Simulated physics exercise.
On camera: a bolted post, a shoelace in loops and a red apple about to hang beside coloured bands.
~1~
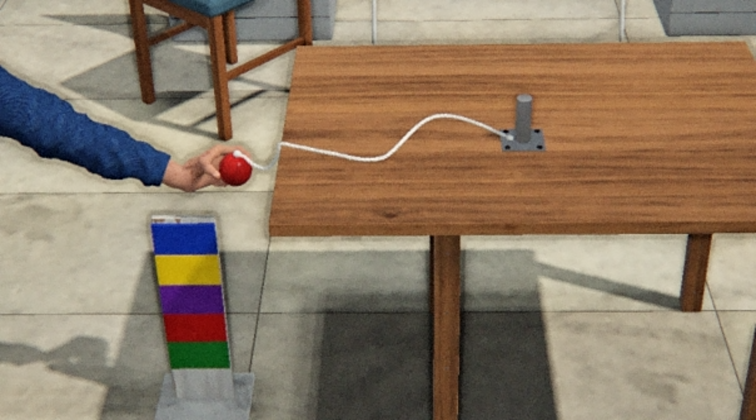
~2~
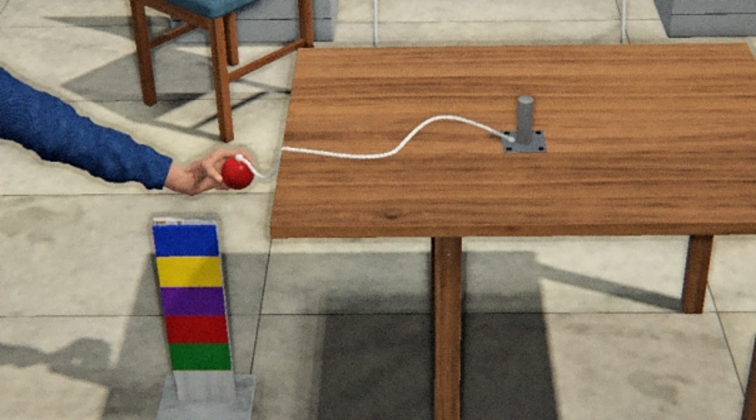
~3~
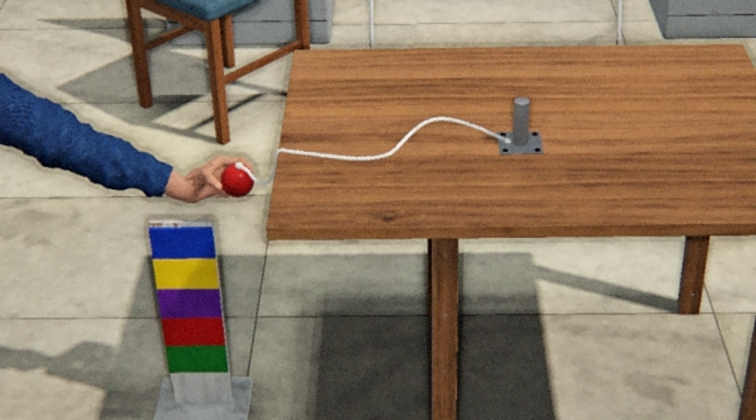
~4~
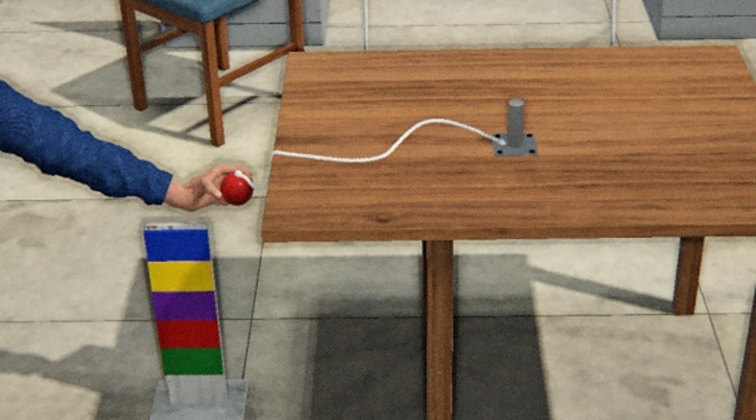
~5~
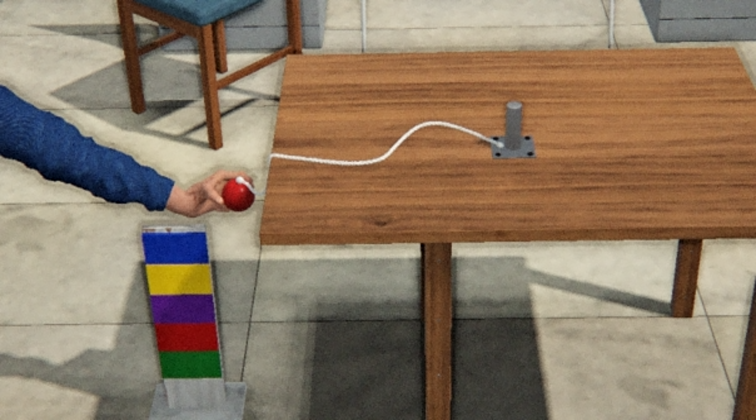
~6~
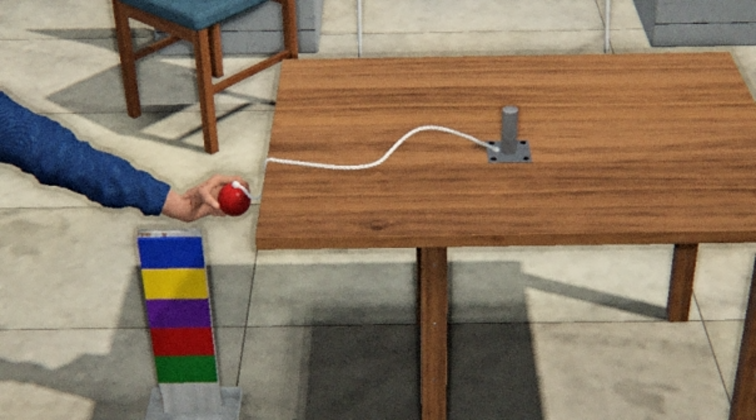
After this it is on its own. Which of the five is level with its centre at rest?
Its centre hangs level with the yellow band.
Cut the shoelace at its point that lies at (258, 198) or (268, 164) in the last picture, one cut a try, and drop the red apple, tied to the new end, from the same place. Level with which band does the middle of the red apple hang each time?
One after the other, blue; above them all.
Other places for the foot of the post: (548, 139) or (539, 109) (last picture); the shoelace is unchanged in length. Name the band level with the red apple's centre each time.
In that order: Blue; blue.
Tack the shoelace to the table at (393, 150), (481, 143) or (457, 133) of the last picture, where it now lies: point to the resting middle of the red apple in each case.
The places are (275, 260), (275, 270) and (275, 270).
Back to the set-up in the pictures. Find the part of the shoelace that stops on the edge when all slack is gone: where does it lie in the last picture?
That spot is around (321, 166).
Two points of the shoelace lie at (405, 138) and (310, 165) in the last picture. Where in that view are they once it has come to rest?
About (379, 148), and the other about (269, 161).
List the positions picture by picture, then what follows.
In the first frame, red apple (235, 169); blue (184, 241); yellow (188, 271); purple (192, 300); red (195, 329); green (199, 356).
In the second frame, red apple (237, 173); shoelace through (487, 129) (430, 121) (398, 149) (337, 155) (280, 159).
In the third frame, red apple (237, 181).
In the fourth frame, red apple (237, 189); shoelace through (478, 132) (421, 124) (389, 153) (328, 159) (272, 164).
In the fifth frame, red apple (238, 195).
In the sixth frame, red apple (234, 200); shoelace through (472, 139) (415, 131) (383, 160) (321, 166) (266, 171).
Soon after, apple near (249, 276); level with yellow.
After that, apple near (300, 271); level with yellow.
And then, apple near (273, 276); level with yellow.
In the end, apple near (275, 277); level with yellow. Its middle rests at the yellow band.
